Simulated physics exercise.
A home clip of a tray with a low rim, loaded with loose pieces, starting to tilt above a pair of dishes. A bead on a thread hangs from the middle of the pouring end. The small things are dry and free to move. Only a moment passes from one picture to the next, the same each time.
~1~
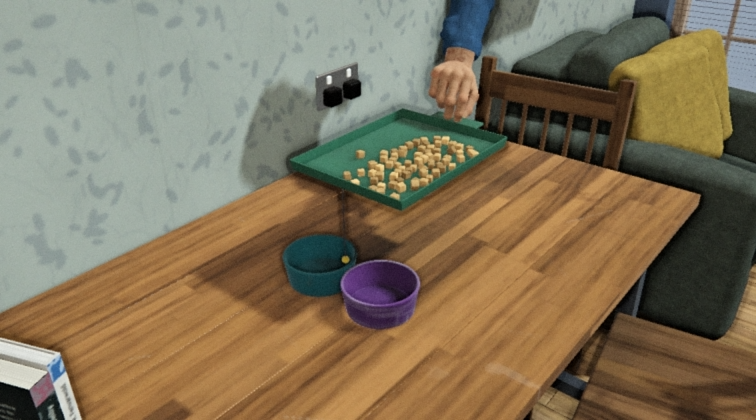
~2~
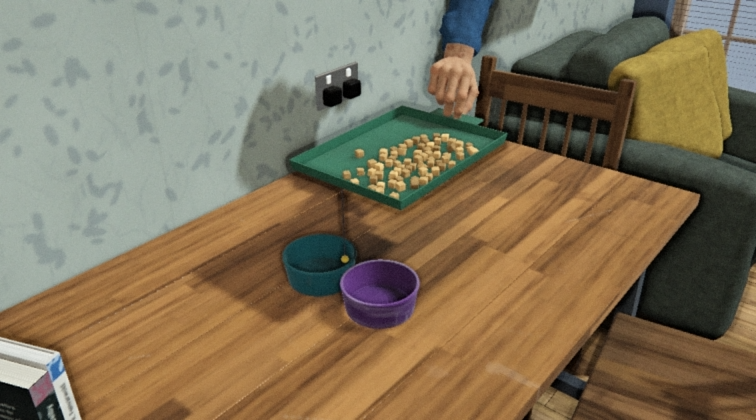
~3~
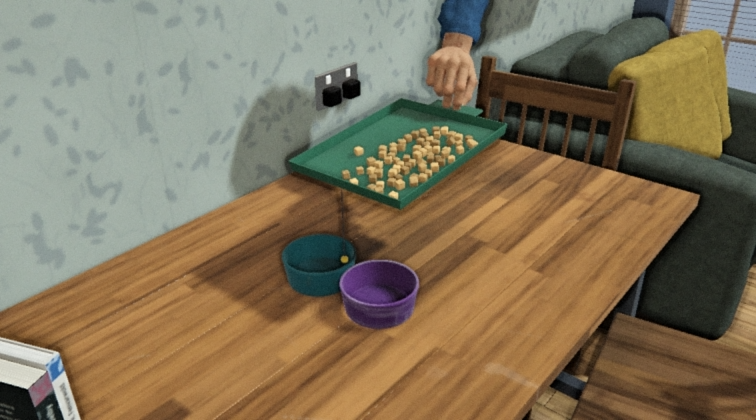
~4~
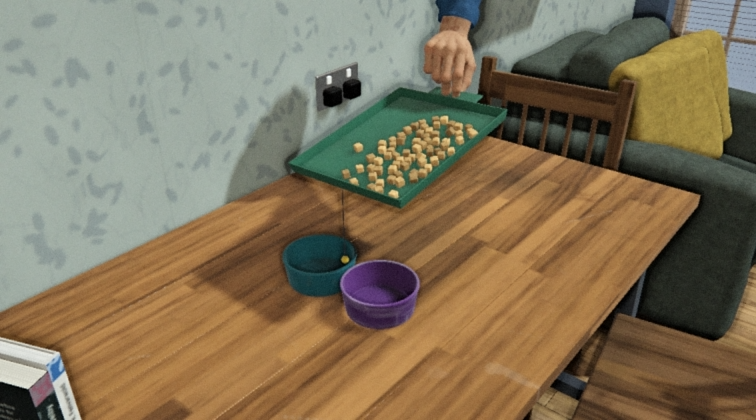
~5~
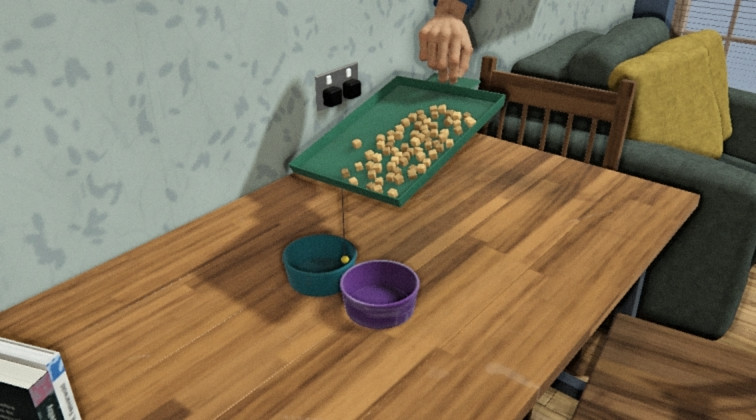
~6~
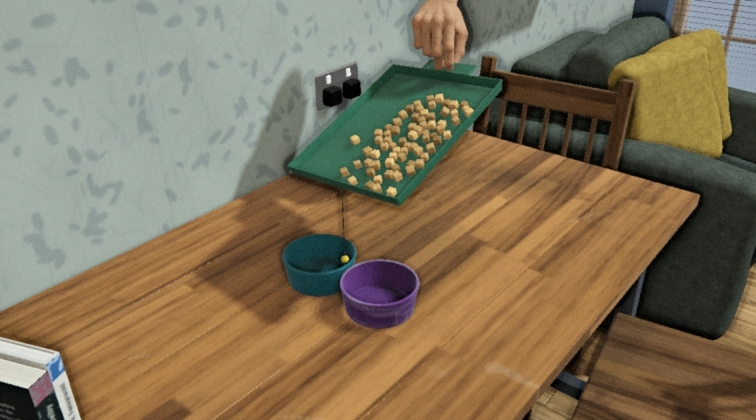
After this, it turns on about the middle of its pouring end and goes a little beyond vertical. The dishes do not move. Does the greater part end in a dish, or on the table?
Caught overall: Only the smaller part.
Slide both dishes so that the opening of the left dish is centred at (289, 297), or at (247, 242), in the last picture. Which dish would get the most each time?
In turn: The left-hand dish; the right dish.
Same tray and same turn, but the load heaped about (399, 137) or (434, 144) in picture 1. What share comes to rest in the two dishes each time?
Near 30 % and 30 %.
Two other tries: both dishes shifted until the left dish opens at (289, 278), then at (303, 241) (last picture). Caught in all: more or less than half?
One: The larger part. Two: Below a half.
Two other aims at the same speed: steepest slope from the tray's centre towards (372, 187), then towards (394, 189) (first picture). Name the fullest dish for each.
In turn: The right one; the right dish.
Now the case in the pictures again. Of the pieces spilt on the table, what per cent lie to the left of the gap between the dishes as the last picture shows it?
It comes to 100 per cent or so.
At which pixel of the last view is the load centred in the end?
Around (295, 305).
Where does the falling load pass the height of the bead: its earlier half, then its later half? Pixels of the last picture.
Early half (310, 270), late half (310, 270).
Shortly afterwards, tray tipped steeply; all but a few on the tray; only a few in the air.
Next, tray tipped past a quarter turn; the bulk on the tray; a little in the left dish; a little outside both; only a few in the air.
Some moments later, tray tipped past a quarter turn; near a quarter in the left dish; the bulk outside both.
In the end, tray tipped past a quarter turn; none at all in the right dish; near a quarter in the left dish; the bulk outside both.
